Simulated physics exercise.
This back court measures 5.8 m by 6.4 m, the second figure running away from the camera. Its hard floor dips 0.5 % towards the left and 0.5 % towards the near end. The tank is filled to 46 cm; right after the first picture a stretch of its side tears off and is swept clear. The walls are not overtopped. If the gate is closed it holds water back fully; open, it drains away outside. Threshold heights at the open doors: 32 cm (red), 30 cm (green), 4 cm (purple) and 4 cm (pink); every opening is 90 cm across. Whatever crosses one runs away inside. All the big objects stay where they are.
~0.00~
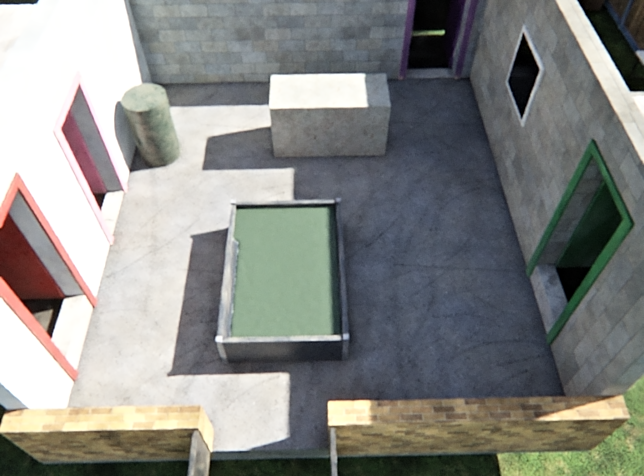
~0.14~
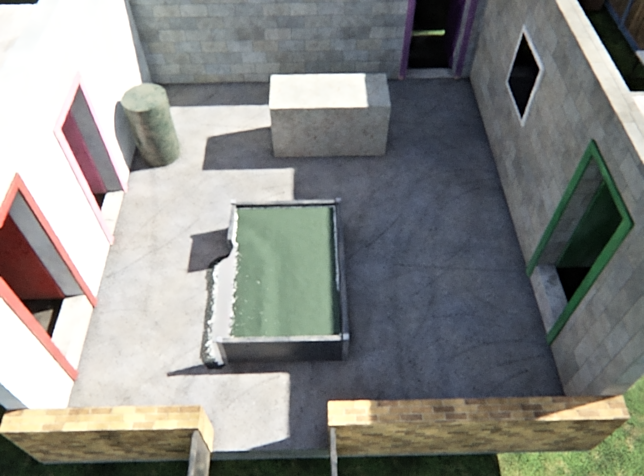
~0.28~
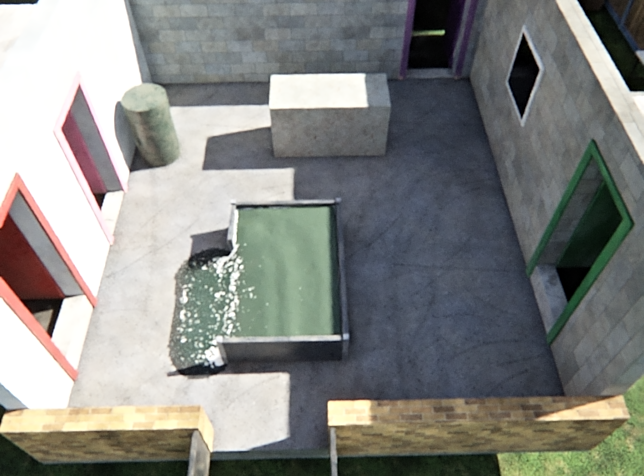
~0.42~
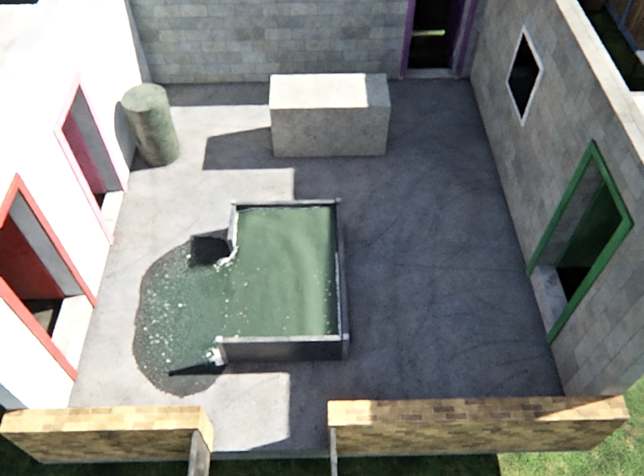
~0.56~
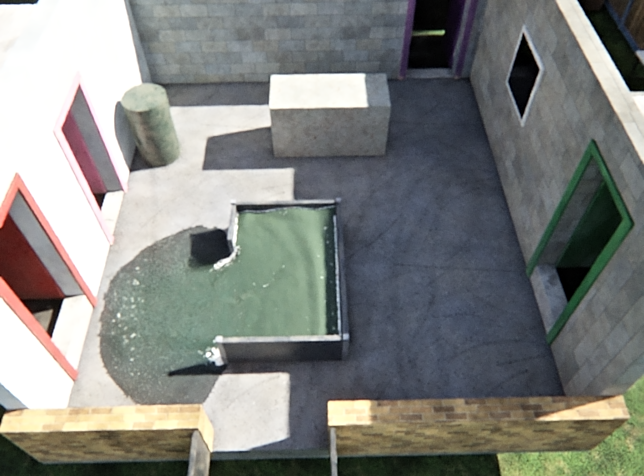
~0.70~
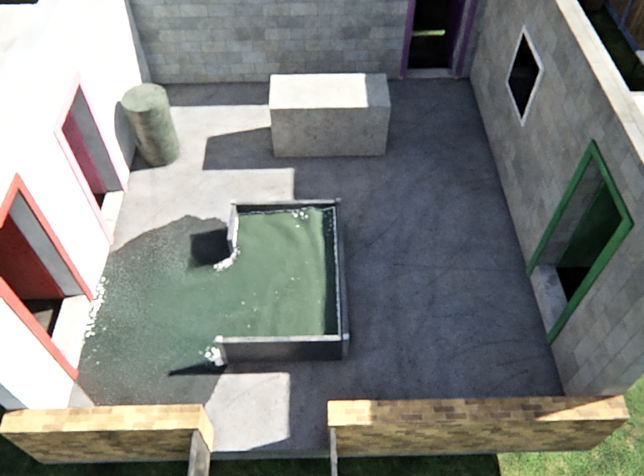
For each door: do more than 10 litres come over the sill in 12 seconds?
Door by door: At the red door it stays under the limit; at the green door it stays under the limit; at the purple door it stays under the limit; at the pink door it goes over the limit.
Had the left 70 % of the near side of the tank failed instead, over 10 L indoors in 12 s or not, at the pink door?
Against that limit: Pink below.
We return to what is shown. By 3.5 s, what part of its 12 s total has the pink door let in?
Some 35 per cent by then.
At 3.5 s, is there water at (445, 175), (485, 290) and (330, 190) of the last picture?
In turn: Not reached, still dry, dry.
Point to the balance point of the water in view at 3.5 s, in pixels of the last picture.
At about (195, 296).
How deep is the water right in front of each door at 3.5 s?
Depths in cm: Red 17, green 0, purple 0, pink 7.
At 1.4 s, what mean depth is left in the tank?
Some 25 cm.
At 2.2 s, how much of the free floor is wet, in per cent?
About 20 per cent.
After 1.4 s water covers 15 % of the floor and is deepest (34 cm) near (61, 432); red door 30 cm at the sill, 0 L in, green door not reached, purple door not reached, pink door 8 cm at the sill, 1 L in.
After 2.2 s water covers 20 % of the floor and is deepest (34 cm) near (77, 373); red door 25 cm at the sill, 0 L in, green door not reached, purple door not reached, pink door 8 cm at the sill, 9 L in.
After 3.5 s water covers 35 % of the floor and is deepest (19 cm) near (61, 432); red door 17 cm at the sill, 0 L in, green door not reached, purple door not reached, pink door 7 cm at the sill, 18 L in.
After 7.0 s water covers 70 % of the floor and is deepest (8 cm) near (61, 432); red door 8 cm at the sill, 0 L in, green door 4 cm at the sill, 0 L in, purple door not reached, pink door 7 cm at the sill, 38 L in.
After 12.0 s water covers 100 % of the floor and is deepest (5 cm) near (111, 243); red door 4 cm at the sill, 0 L in, green door 2 cm at the sill, 0 L in, purple door 3 cm at the sill, 0 L in, pink door 5 cm at the sill, 51 L in.
